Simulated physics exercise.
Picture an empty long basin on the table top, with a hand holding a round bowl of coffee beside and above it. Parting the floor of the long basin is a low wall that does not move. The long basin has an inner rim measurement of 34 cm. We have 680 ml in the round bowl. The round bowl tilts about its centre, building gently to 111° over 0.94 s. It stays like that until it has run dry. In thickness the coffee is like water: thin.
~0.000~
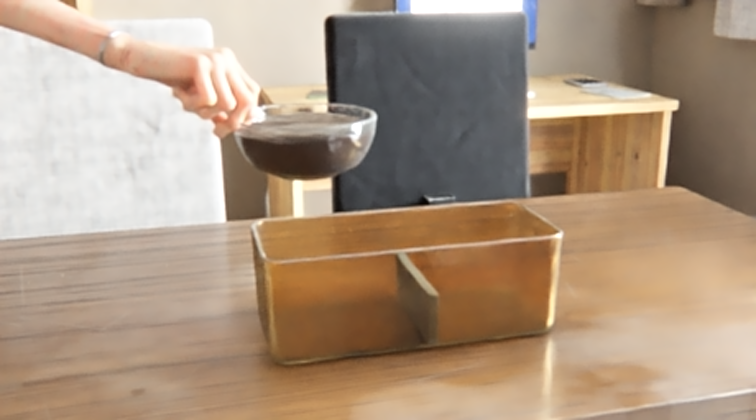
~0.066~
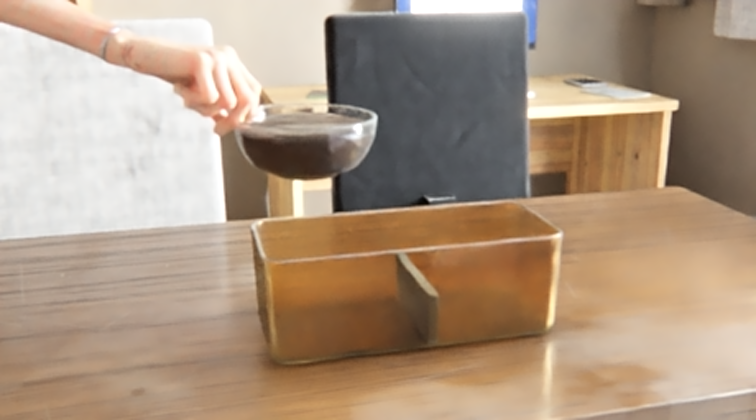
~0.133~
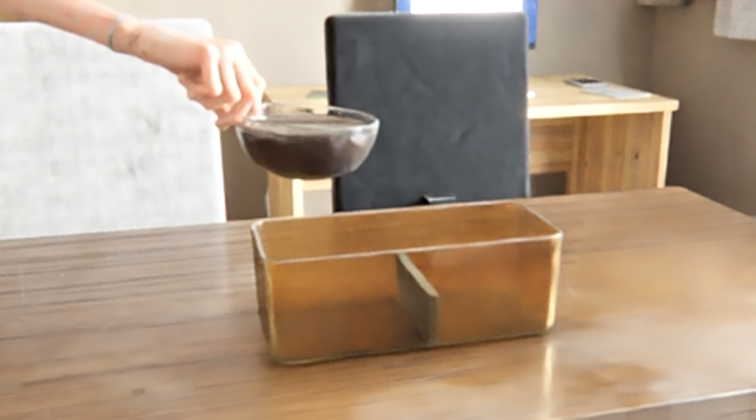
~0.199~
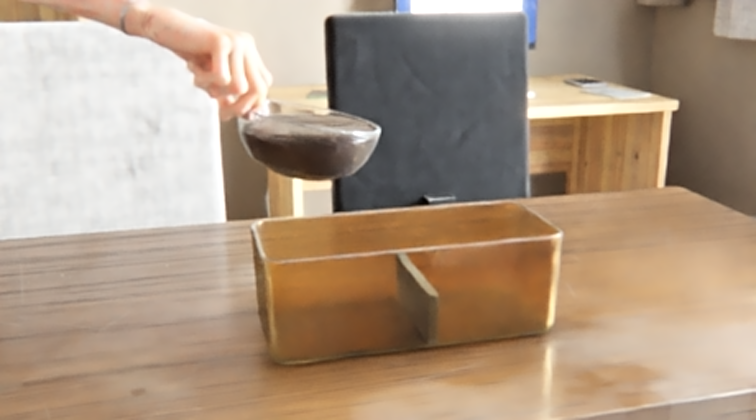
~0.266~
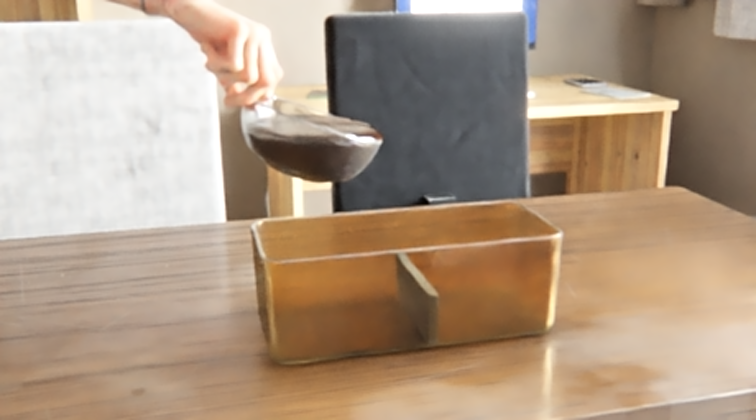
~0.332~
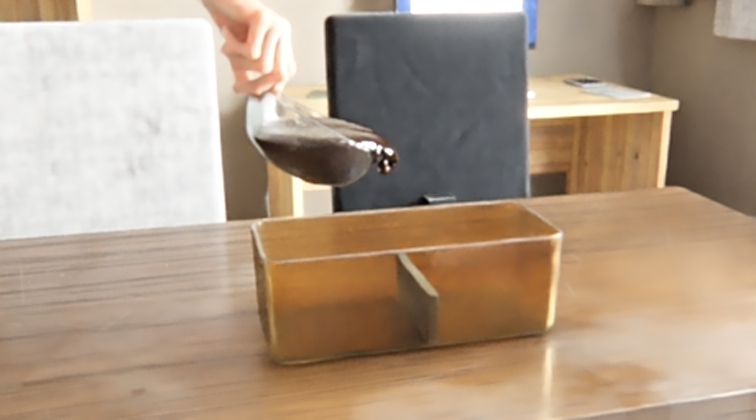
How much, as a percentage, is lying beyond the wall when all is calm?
Around 50 per cent lies beyond the wall.
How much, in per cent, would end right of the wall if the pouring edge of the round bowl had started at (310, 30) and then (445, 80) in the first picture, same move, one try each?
About 0 %, then about 95 %.
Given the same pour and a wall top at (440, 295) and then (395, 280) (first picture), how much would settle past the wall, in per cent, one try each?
The first try gives 25 percent and the second 75 percent.
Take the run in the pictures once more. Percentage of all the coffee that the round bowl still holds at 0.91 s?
0 per cent or thereabouts.
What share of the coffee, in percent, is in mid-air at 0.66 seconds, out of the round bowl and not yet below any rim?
I'd say close to 18 per cent.
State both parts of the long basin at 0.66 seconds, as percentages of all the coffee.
About 26 left, about 46 right.
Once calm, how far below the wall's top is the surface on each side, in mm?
Some 48 mm on the left and 44 mm on the right.
After 0.66 s the tilt is 89° and 11 per cent is still to pour, 25 is left of the wall and 46 right of it.
After 0.91 s the tilt is 111° and 0 per cent is still to pour, 50 is left of the wall and 49 right of it.
After 1.16 s the tilt is 111° and 0 per cent is still to pour, 49 is left of the wall and 50 right of it.
After 1.44 s the tilt is 111° and 0 per cent is still to pour, 49 is left of the wall and 50 right of it.
In the end 49 per cent lies left of the wall, 50 right of it and 1 outside.
